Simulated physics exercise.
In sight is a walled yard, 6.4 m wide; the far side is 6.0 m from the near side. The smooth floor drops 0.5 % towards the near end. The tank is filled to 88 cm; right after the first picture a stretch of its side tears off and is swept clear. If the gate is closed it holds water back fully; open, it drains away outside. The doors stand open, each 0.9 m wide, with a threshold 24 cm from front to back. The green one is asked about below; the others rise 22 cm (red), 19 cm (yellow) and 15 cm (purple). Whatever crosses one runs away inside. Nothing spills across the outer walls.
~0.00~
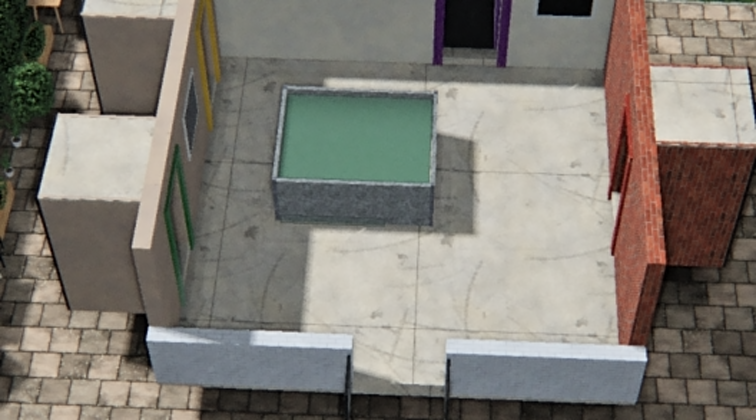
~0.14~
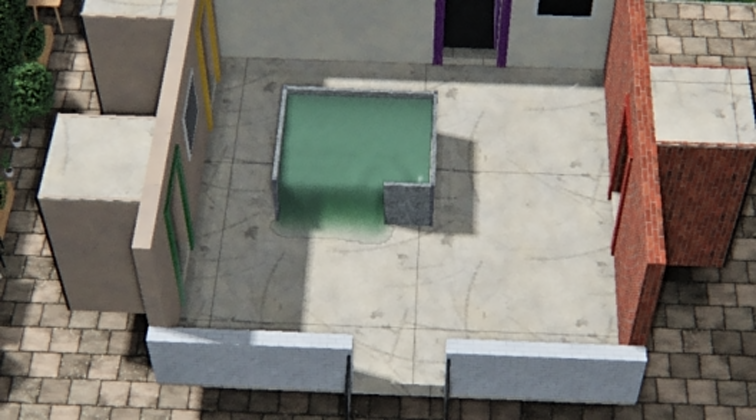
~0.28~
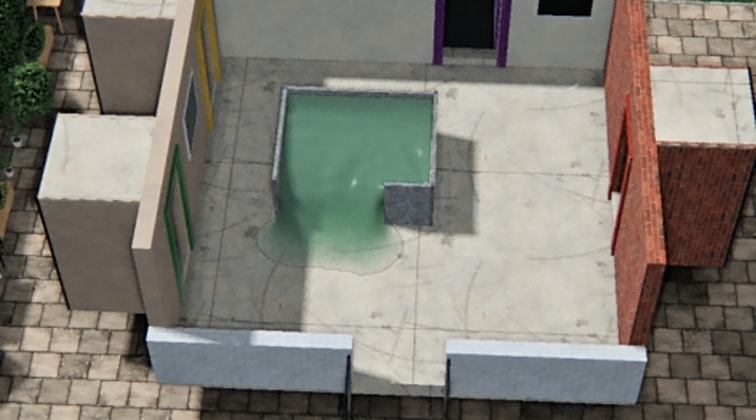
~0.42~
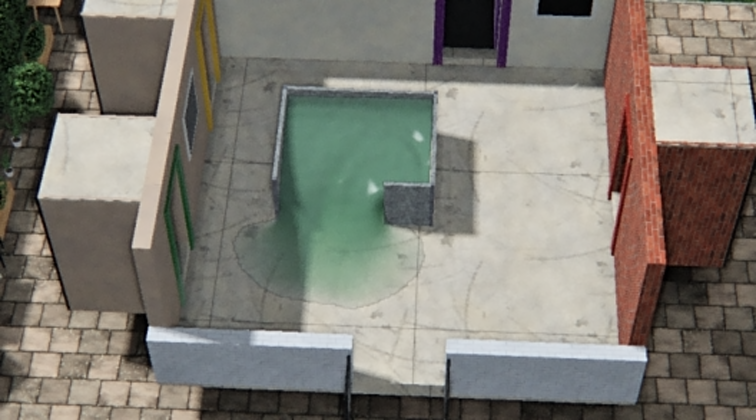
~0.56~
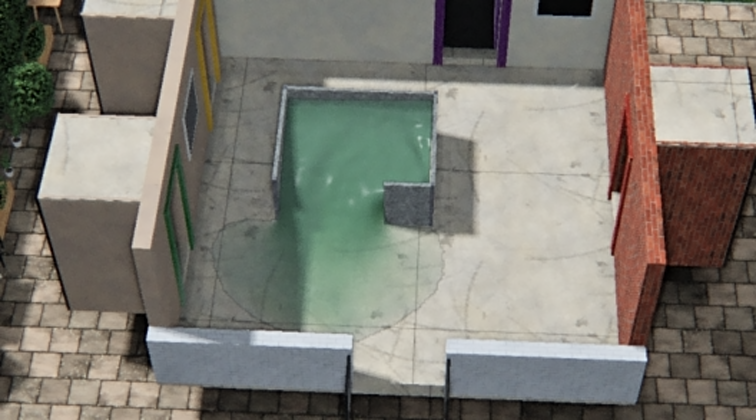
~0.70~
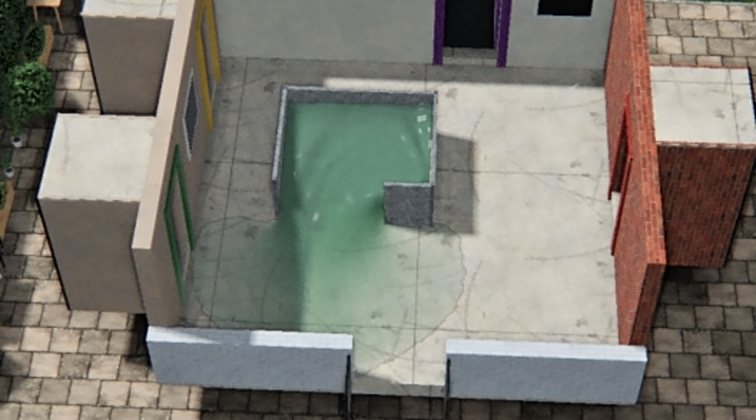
In a walled yard with a smooth grey floor, a raised stone tank stands full of still green water. A stretch of its near side gives way towards the left, and water pours through the gap, fanning out over the floor towards the near wall and the green door while the level in the tank sinks.
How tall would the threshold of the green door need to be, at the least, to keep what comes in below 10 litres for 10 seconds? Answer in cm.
Close to 28 cm is just enough.
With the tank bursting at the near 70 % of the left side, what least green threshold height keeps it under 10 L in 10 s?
About 23 cm.
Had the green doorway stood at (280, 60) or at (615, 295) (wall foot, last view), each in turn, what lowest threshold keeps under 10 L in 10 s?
About 21 and 13.5 cm.
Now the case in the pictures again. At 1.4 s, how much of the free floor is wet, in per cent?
Some 30 per cent of it.
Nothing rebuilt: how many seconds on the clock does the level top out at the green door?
At about 2.4 s.
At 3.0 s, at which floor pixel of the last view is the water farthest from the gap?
Around (614, 378).
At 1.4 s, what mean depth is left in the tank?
About 46 cm.
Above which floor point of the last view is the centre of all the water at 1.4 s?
At about (333, 236).
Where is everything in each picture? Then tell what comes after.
The first frame shows still water, 88 cm deep, in the tank at (357, 138); the green door at (180, 234) is dry.
In the second frame, the gap is at (331, 205), the front 0.4 m out at (363, 239); the back of the tank holds 88 cm.
In the third frame, the front is at (349, 267), 0.9 m from the gap at (332, 207); 1.5 m2 of floor is wet, 86 cm left at the back.
In the fourth frame, the gap is at (332, 209), the front 1.6 m out at (350, 304); the back of the tank holds 78 cm.
In the fifth frame, the gap is at (332, 210), the front 2.2 m out at a hidden place; the back of the tank holds 75 cm.
In the sixth frame, water pours out at (332, 210) and has run 2.7 m, to a hidden place; about 7 cm deep outside, 74 cm at the back; 0.2 m in a straight line remain to the green door at (180, 234).
After 1.4 s water covers 30 % of the floor, deepest (64 cm) near (174, 359); 14 cm at the green door, 0 litres in over its 20 cm threshold.
After 3.0 s water covers 40 % of the floor, deepest (34 cm) near (174, 359); 24 cm at the green door, 30 litres in over its 20 cm threshold.
After 10.0 s water covers 95 % of the floor, deepest (15 cm) near (604, 181); 7 cm at the green door, 36 litres in over its 20 cm threshold.
At the green door as built, the water arrived by 0.8 s and peaked near 32 cm at 2.4 s.
With a threshold of 24.5 cm, 18 litres would have come in within the 10 s; with 33 cm, 3 litres. So under 10 litres takes about 28 cm.
